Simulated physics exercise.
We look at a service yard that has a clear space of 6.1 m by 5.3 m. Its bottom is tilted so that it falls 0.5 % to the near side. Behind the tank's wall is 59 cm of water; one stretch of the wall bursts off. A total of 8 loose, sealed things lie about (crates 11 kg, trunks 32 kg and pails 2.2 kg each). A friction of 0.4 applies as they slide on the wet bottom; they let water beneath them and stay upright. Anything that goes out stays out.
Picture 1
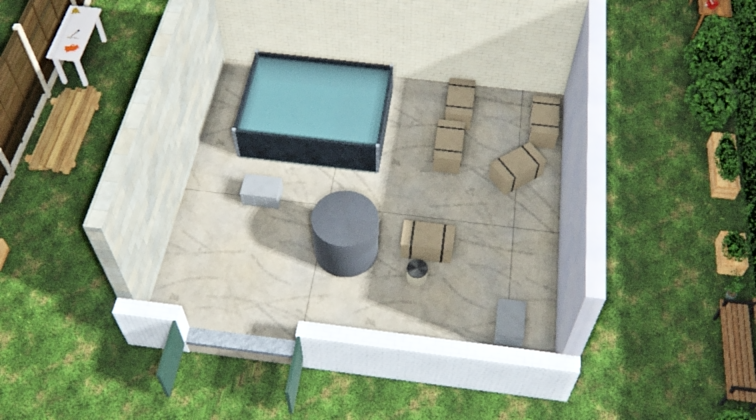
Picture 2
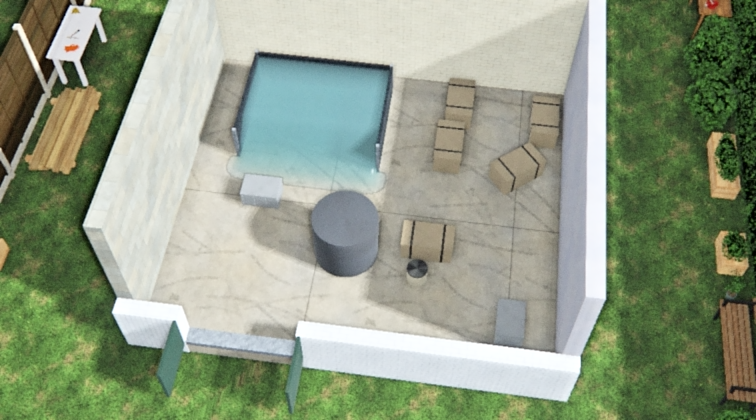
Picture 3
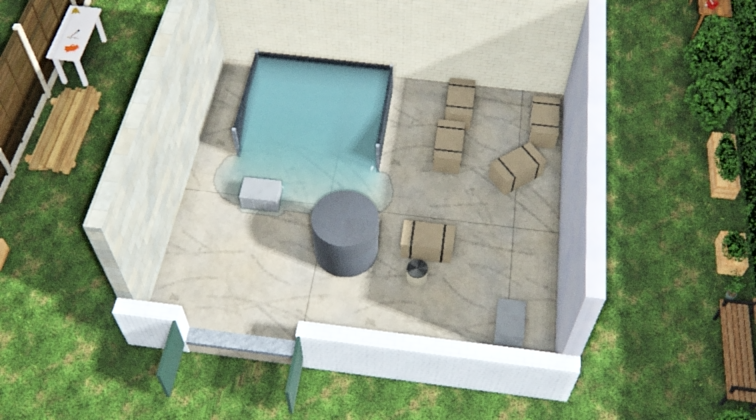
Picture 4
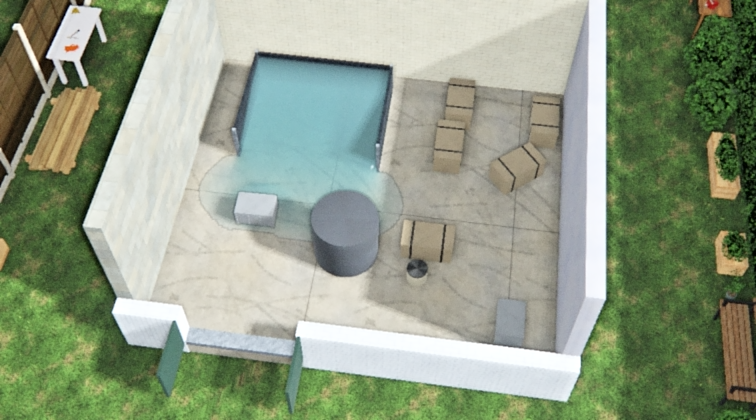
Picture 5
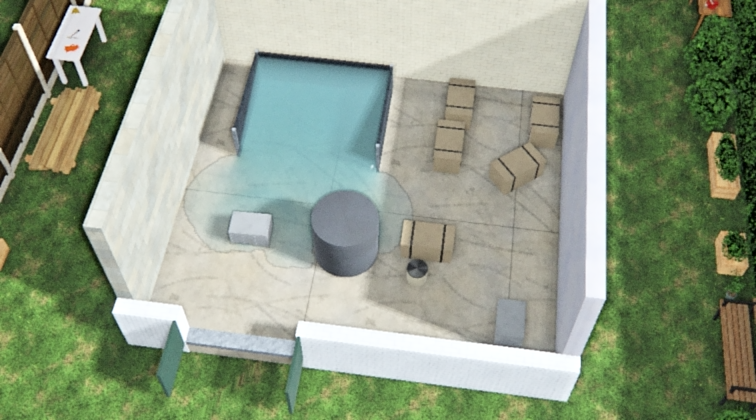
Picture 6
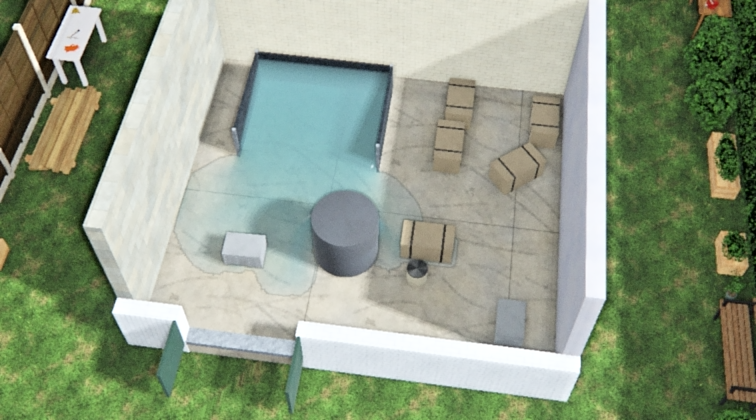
A dark-sided tank of blue water lost its near wall in a walled yard, and the water spread across the pale floor around a grey cylinder, pushing a small grey crate toward the near side.
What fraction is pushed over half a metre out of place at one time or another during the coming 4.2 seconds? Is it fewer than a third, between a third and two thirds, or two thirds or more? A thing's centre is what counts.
The fraction sits in the middle, a third or more yet beneath two thirds.
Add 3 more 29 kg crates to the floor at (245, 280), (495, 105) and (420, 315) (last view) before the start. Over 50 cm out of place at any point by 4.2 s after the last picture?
First goes beyond, second stays inside, third stays inside.
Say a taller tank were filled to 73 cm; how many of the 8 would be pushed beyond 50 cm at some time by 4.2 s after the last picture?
Then the count would be 3.
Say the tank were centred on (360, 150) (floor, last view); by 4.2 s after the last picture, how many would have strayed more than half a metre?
Count: 4.
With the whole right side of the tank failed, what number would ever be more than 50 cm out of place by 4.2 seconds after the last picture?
The answer then is 7.
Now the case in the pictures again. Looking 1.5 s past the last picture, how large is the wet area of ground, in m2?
About 21 m2.
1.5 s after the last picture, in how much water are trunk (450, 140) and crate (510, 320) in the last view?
0 and 0 cm.
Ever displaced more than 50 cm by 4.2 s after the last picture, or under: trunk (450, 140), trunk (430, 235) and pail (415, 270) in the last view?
The first is inside the limit, the second beyond the limit, and the third beyond the limit.
Then, 0.4 s after the last picture 1 of 8 are over 50 cm from their spots; 0 afloat.
Then, 1.5 s after the last picture 3 of 8 are over 50 cm from their spots; 0 afloat.
Then, 2.8 s after the last picture 3 of 8 are over 50 cm from their spots; 2 afloat.
Then, 4.2 s after the last picture 3 of 8 are over 50 cm from their spots, and 3 have been at some point; 2 afloat.
